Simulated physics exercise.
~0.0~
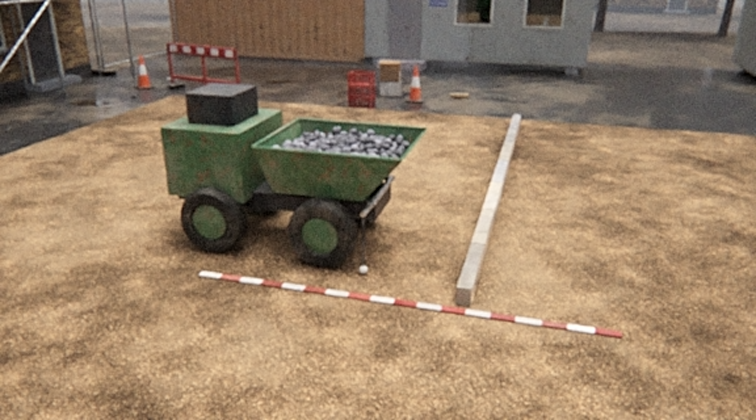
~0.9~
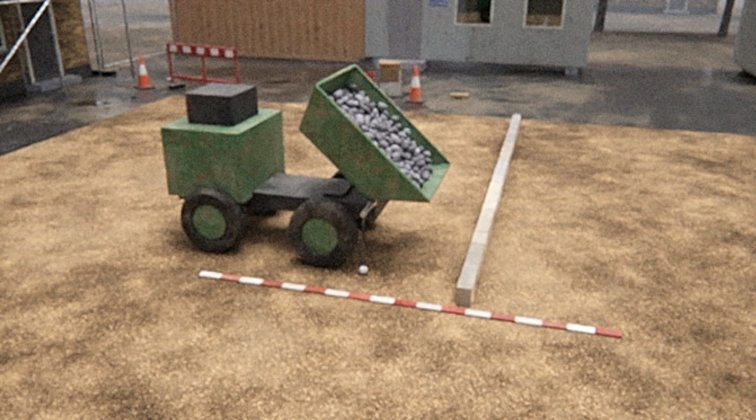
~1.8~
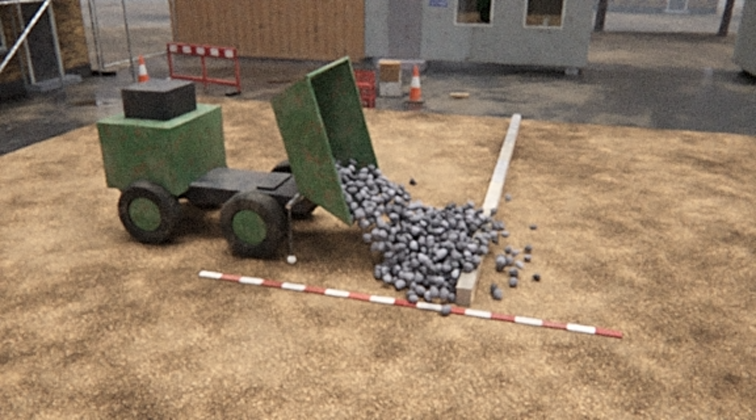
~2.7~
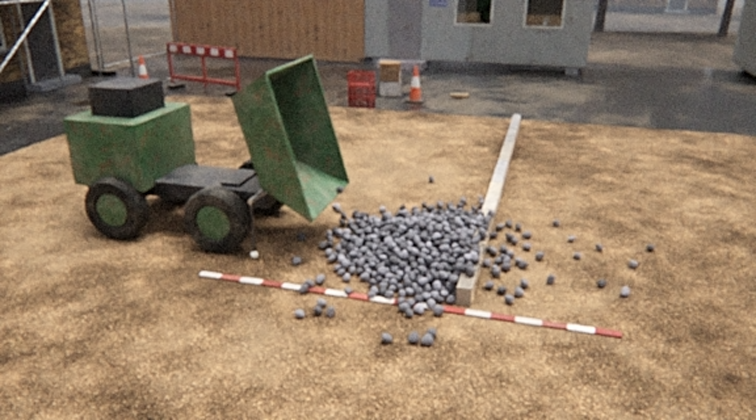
To begin with, a small green dumper stands on sandy ground, its skip level and full of grey stones, with a pale kerb to its right and a red and white striped pole lying in front. The skip tips up towards the right while the stones still sit inside it. As it tilts more steeply, the stones pour out into a heap against the kerb, and the machine moves left. It draws farther left with the skip still raised and now empty. Most stones end piled on the near side of the kerb, with a few scattered beyond it.
